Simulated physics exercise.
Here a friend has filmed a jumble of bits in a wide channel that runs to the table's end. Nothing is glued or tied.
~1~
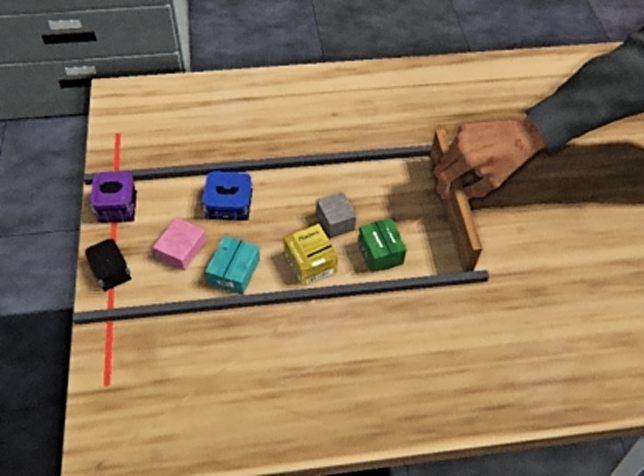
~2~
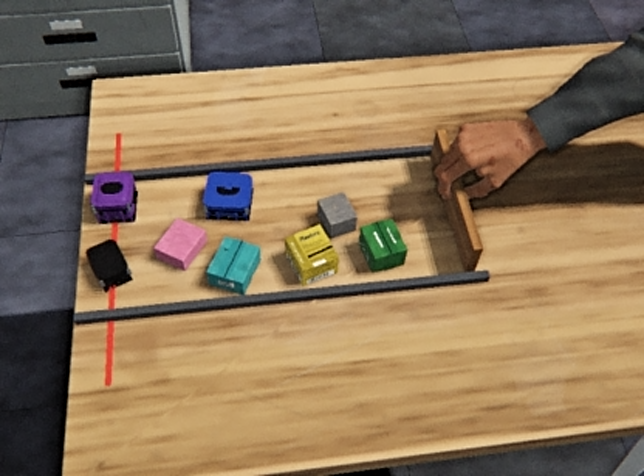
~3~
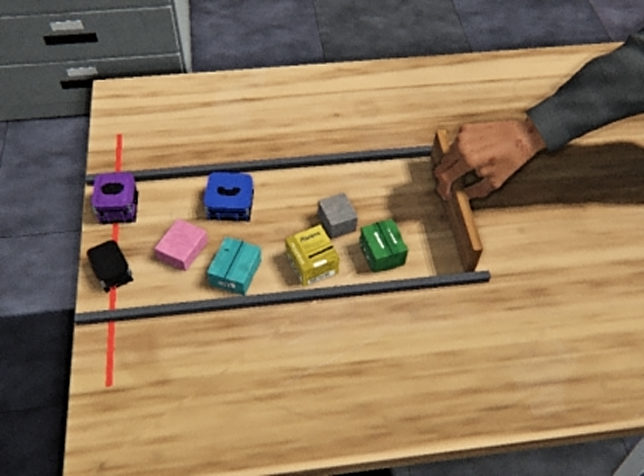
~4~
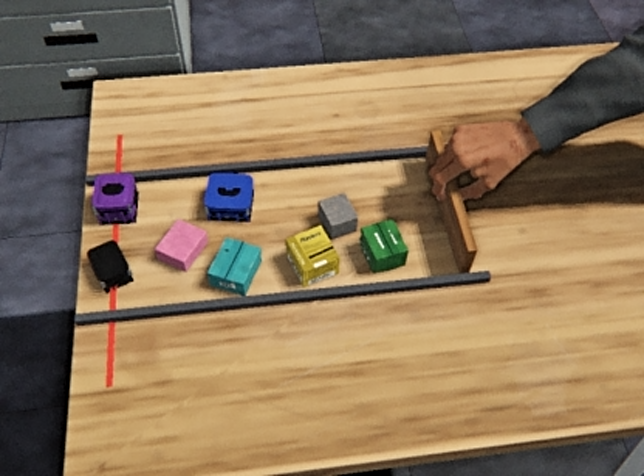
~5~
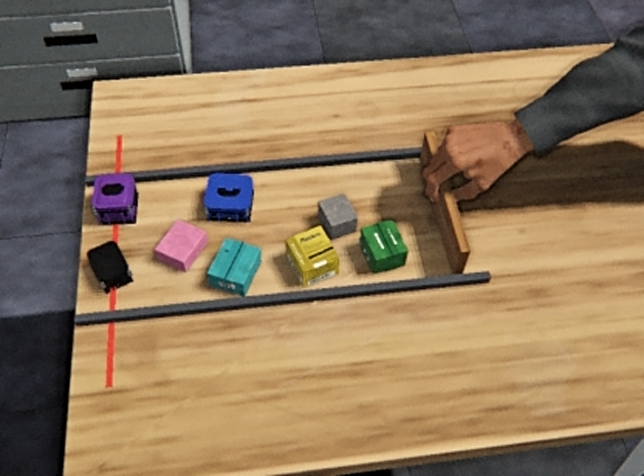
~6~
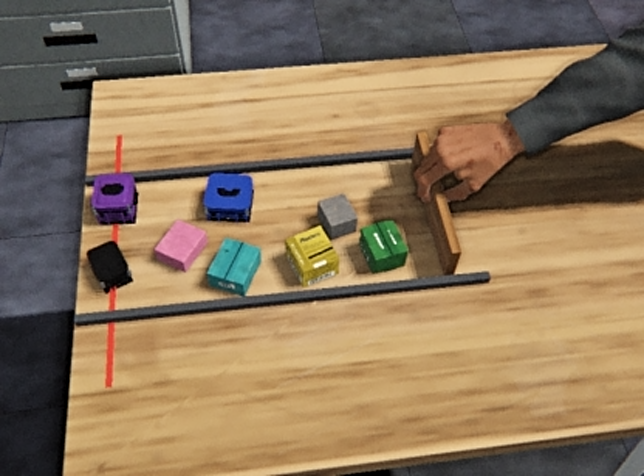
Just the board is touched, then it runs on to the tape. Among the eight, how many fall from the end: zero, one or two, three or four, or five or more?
Looks like at least five go over the edge.
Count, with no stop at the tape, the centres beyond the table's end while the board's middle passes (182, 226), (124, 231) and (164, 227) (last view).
Over the end: 1, 5, 2.
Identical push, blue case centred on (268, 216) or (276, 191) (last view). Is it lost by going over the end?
First spot, it is pushed off; second spot, it is safe.
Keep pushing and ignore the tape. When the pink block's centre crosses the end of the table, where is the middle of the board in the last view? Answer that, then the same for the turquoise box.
Pink block: (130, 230); turquoise box: (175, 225).
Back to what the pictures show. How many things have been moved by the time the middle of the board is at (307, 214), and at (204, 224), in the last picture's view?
Tally: First 4; then 7.
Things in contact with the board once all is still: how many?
My count gives 3.
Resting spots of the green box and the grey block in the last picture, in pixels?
Going in order: First (91, 282), then (97, 238).
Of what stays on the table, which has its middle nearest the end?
The blue case winds up nearest.
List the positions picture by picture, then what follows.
Black case (108, 265); purple case (114, 197); pink block (180, 244); board (454, 199); tape (113, 244), in the first frame.
Purple case (115, 198); green box (382, 246), in the second frame.
Pink block (182, 245); grey block (337, 216), in the third frame.
Black case (110, 267); blue case (230, 198), in the fourth frame.
Purple case (116, 199); yellow box (312, 256), in the fifth frame.
Black case (110, 267); purple case (116, 199); pink block (182, 246); board (434, 202); tape (115, 246), in the sixth frame.
Early on, none off yet; black case at rest near (110, 267); purple case at rest near (116, 199); pink block at rest near (182, 246).
A while later, none off yet; black case at rest near (110, 267); purple case at rest near (116, 199); pink block travelled a little near (168, 244).
Further along, one off so far; black case in the air near (92, 379); purple case travelled a little near (95, 199); pink block travelled well along near (112, 245).
Finally, the number that fall off is five or more; lost, yellow box, turquoise box, pink block, purple case and black case.
